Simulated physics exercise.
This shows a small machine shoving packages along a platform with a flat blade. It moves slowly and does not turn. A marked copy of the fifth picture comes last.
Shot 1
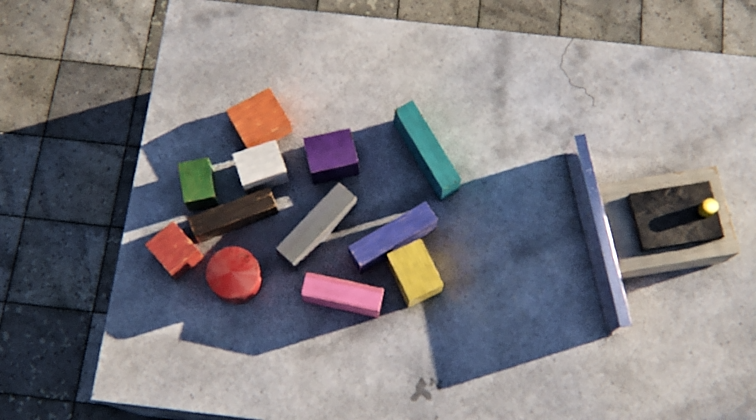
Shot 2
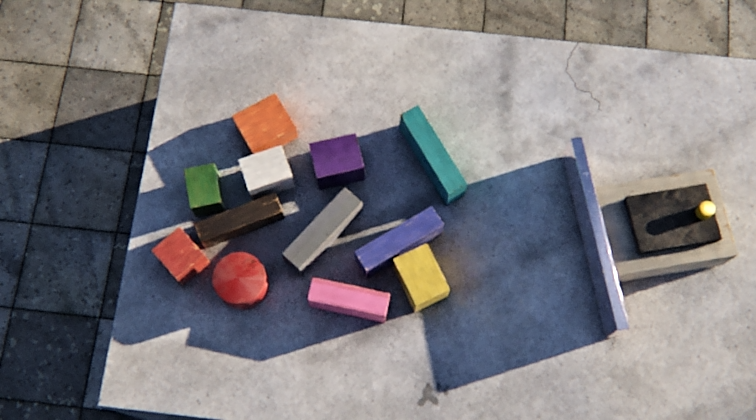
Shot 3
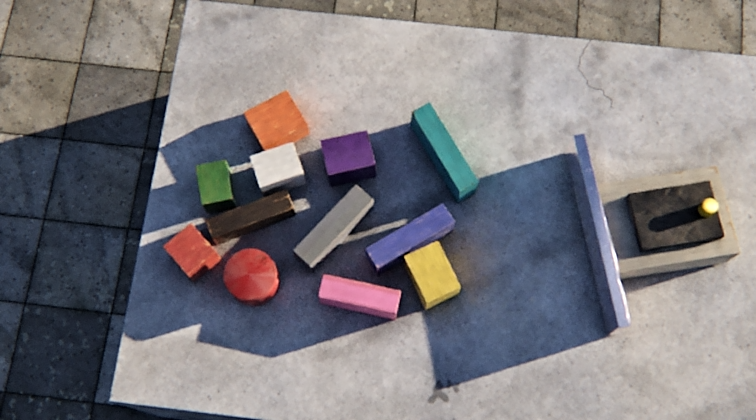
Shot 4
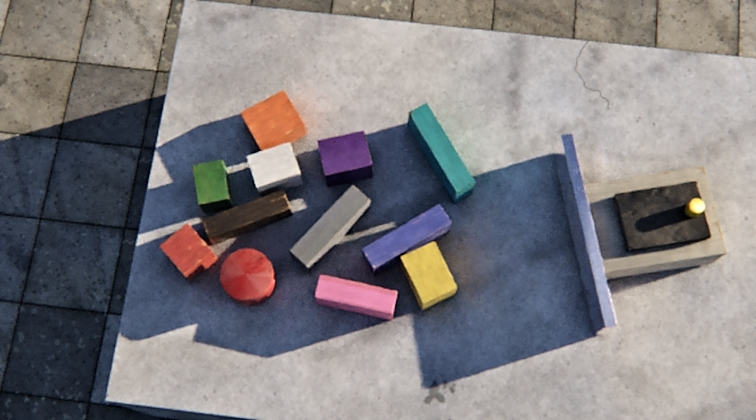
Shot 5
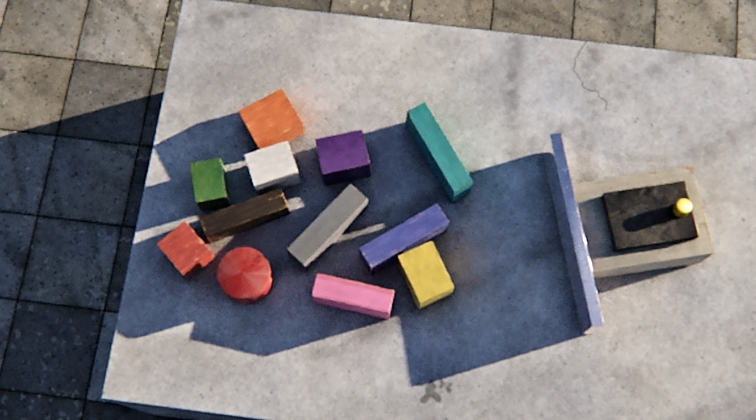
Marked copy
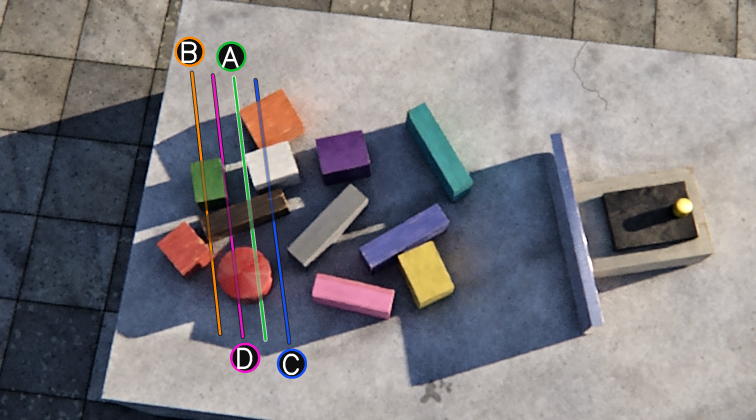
On a pale platform, a bladed machine edges slightly left, still apart from the scattered colourful blocks.
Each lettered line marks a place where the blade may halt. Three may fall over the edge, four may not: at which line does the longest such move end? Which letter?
No fourth one falls up to D.
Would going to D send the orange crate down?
No.
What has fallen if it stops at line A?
The green crate goes over.
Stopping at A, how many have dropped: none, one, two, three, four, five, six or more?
By then, one.
On the marked copy, A at (249, 203); B at (205, 198); C at (272, 206); D at (227, 201).
Taking D. A third of the way, robot (517, 201); turquoise bar (418, 154); blue bar (399, 241).
Two thirds of the way, robot (392, 186); green crate (187, 188); white crate (222, 170).
When it is over, robot (293, 175); green crate over the edge; white crate over the edge; three fallen.
As for the rest, A is within the limit but short; B drops six; C is within the limit but short.
